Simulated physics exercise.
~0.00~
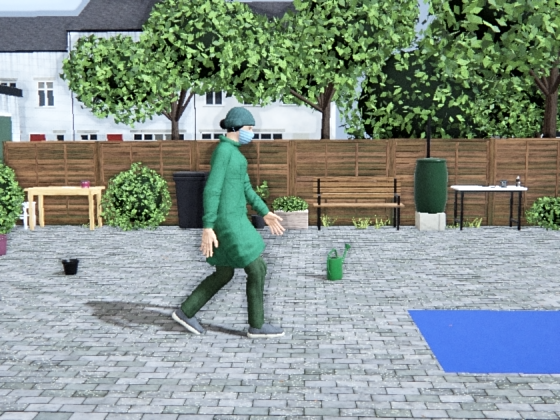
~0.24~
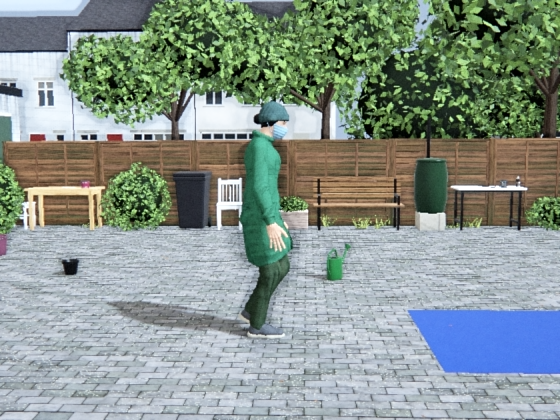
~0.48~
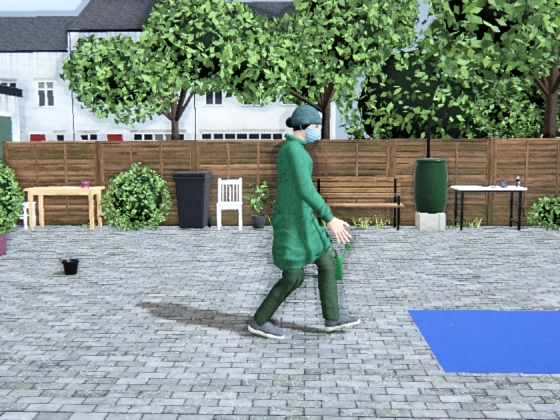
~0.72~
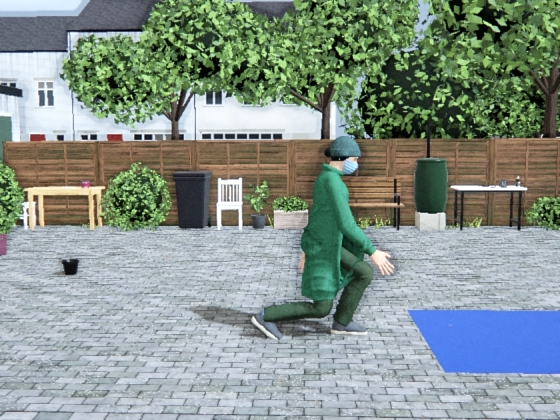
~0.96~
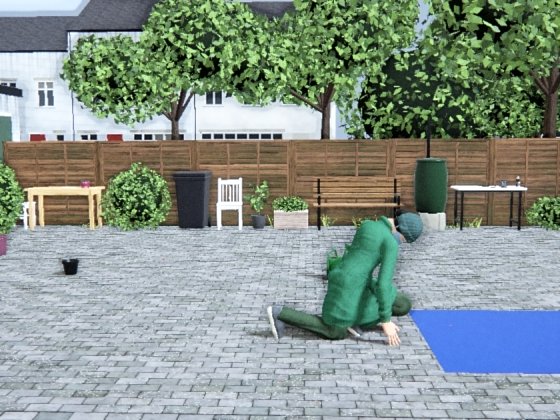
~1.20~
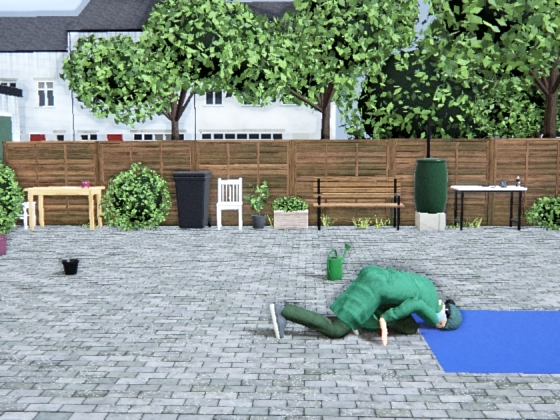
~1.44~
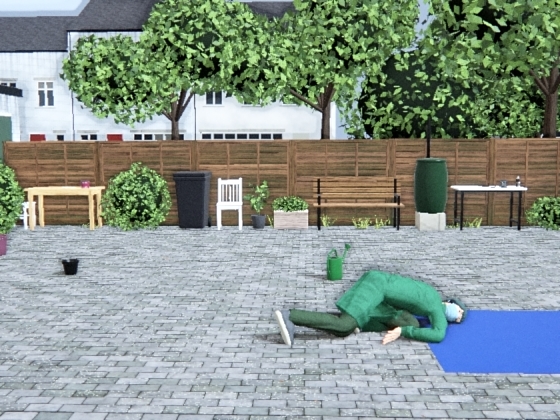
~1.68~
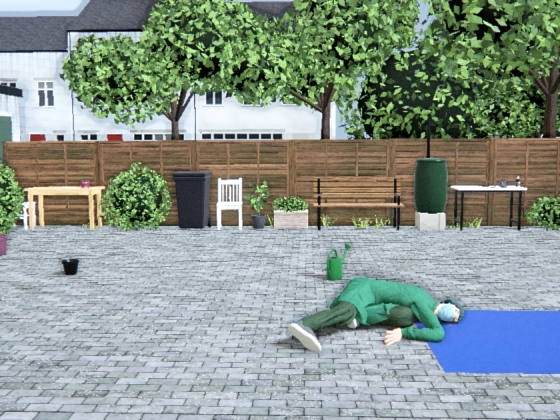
The footage shows a person in a green coat, cap and face mask walking right across a paved yard toward a blue mat, then sinking to the knees, pitching forward onto the hands and ending lying curled on one side, head over the mat's near edge.
